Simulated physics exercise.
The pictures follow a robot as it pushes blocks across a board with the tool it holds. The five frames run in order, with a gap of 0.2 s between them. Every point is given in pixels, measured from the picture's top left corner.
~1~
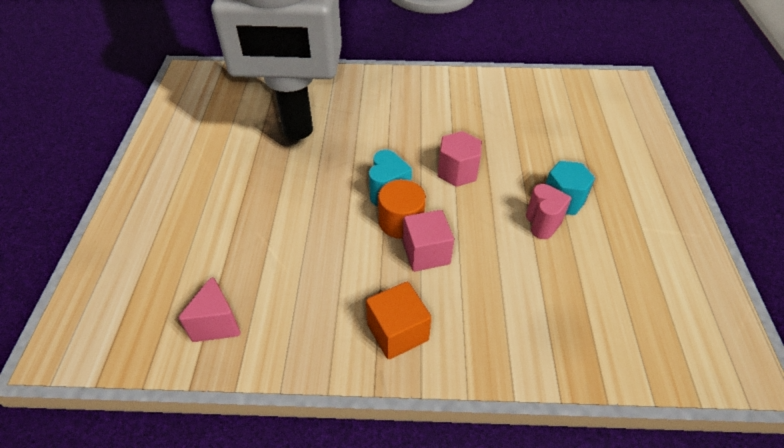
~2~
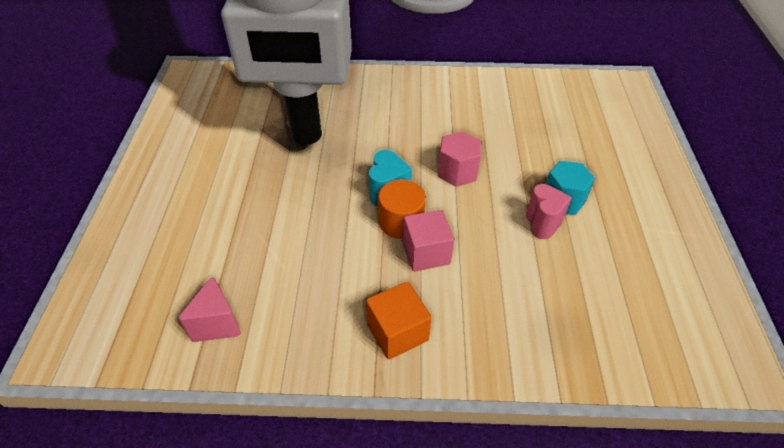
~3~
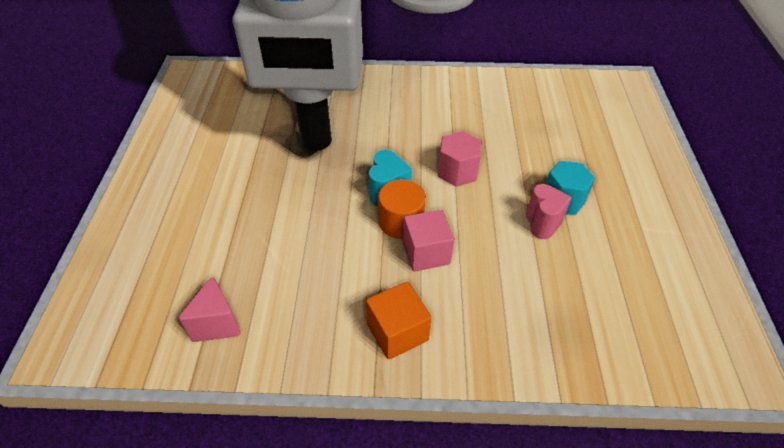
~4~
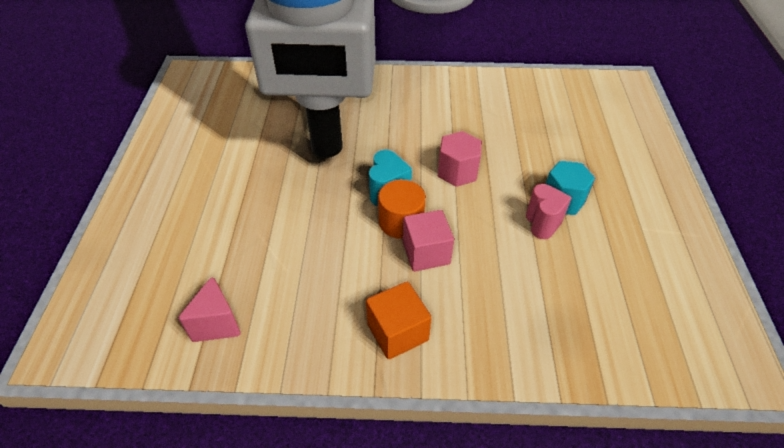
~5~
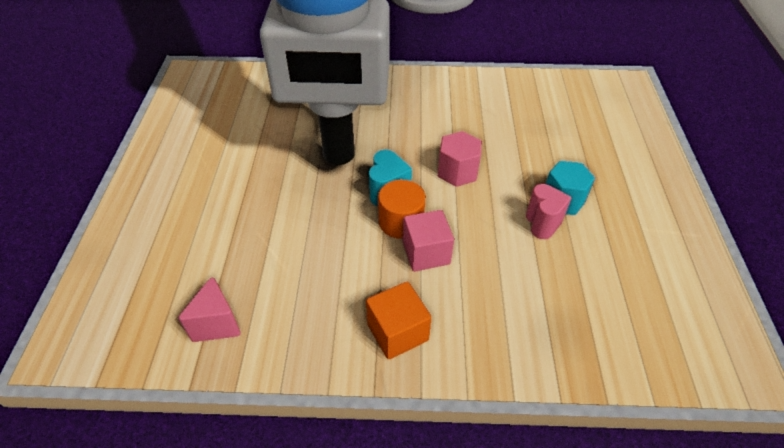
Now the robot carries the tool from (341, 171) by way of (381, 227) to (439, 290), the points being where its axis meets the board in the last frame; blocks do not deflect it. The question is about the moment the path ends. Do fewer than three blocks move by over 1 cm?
The answer is yes.
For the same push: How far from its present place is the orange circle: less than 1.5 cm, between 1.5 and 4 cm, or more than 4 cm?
Middling, 1.5 to 4 cm.
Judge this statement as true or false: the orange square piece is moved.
That statement is not accurate.
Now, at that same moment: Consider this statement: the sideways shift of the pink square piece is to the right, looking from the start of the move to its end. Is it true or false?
The statement is incorrect.
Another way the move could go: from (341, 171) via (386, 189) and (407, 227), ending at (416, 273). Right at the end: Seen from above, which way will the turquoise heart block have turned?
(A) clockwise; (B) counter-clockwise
The answer is B.
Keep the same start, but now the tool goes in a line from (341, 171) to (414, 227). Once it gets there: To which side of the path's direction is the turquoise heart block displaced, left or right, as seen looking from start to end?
Toward the left.
The first path, step by step. One third of the way, tool at (364, 193); turquoise heart block at (392, 166), turned 30° anticlockwise; orange circle at (408, 198).
Two thirds of the way, tool at (400, 231); turquoise heart block at (392, 166), turned 30° anticlockwise; orange circle at (437, 207); pink square piece at (446, 242), turned 15° clockwise.
At the end, tool at (441, 274); turquoise heart block at (392, 166), turned 30° anticlockwise; orange square piece unmoved; orange circle at (437, 207); pink square piece at (483, 258).
